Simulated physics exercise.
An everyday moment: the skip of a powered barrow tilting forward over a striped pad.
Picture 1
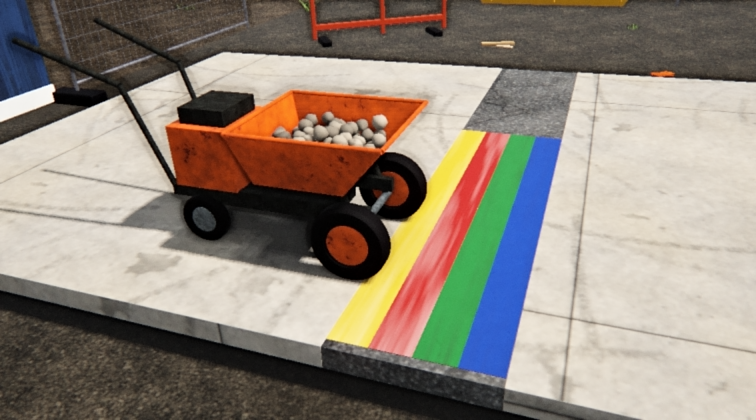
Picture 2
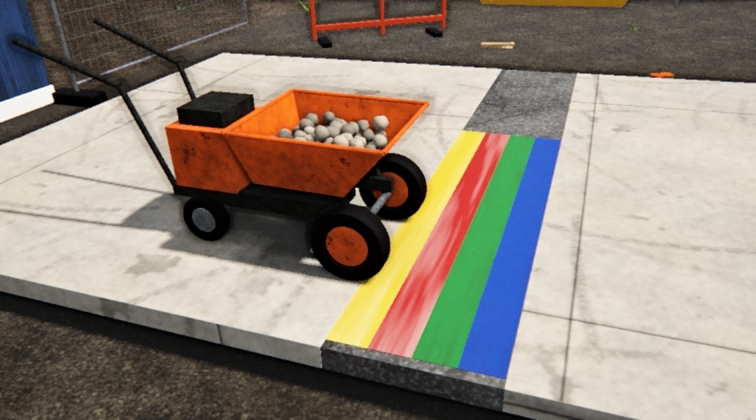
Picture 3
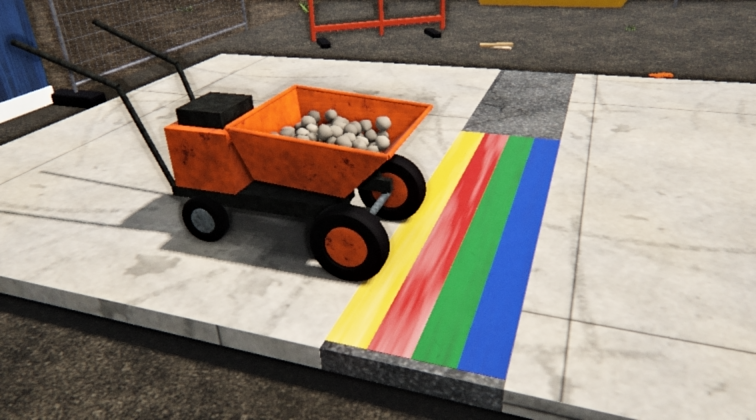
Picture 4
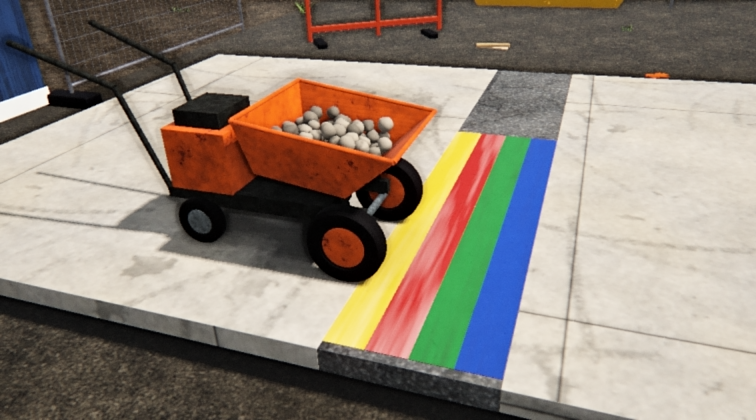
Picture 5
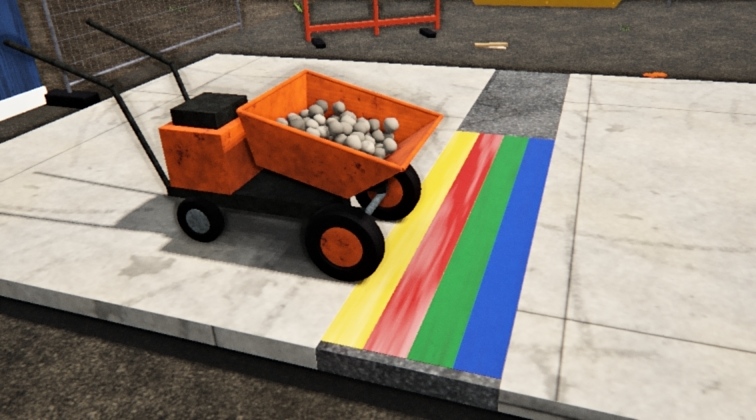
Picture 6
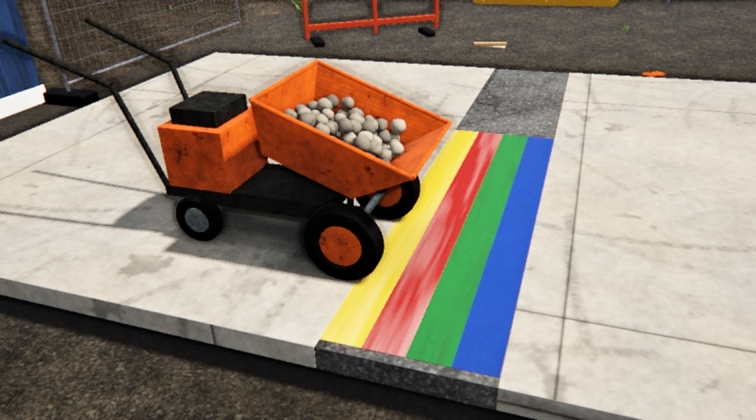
On a pale paved slab beside a pad striped yellow, red, green and blue, an orange powered barrow stands with its skip level, holding a heap of grey pebbles. The skip then tilts gradually forward to the right, its back edge rising and front lip dipping, until it is clearly tipped with the pebbles still inside.
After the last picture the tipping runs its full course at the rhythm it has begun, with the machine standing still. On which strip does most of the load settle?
Most lies over the blue band.
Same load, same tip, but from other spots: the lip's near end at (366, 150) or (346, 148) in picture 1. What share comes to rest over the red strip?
First some 0, then 20 per cent.
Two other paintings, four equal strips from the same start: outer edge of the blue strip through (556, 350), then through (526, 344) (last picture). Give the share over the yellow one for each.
About 0 and 0 per cent.
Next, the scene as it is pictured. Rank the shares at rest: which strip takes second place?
It is the strip in green.
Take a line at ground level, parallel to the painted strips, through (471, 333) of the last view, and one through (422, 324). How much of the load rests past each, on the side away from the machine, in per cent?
In turn 50 and 80 in a hundred.
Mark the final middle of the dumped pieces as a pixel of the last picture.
Near (502, 262).
Shortly afterwards, skip tipped steeply; the whole lot in the skip.
Next, skip tipped right over; the bulk in the skip; a little over the green strip; a little over the blue strip; only a few off the paint.
Some moments later, skip tipped right over; near a quarter in the skip; near a quarter over the green strip; near a third over the blue strip; near a quarter off the paint.
In the end, skip tipped right over; near a quarter in the skip; none at all over the yellow strip; none at all over the red strip; near a quarter over the green strip; near a third over the blue strip; near a quarter off the paint.
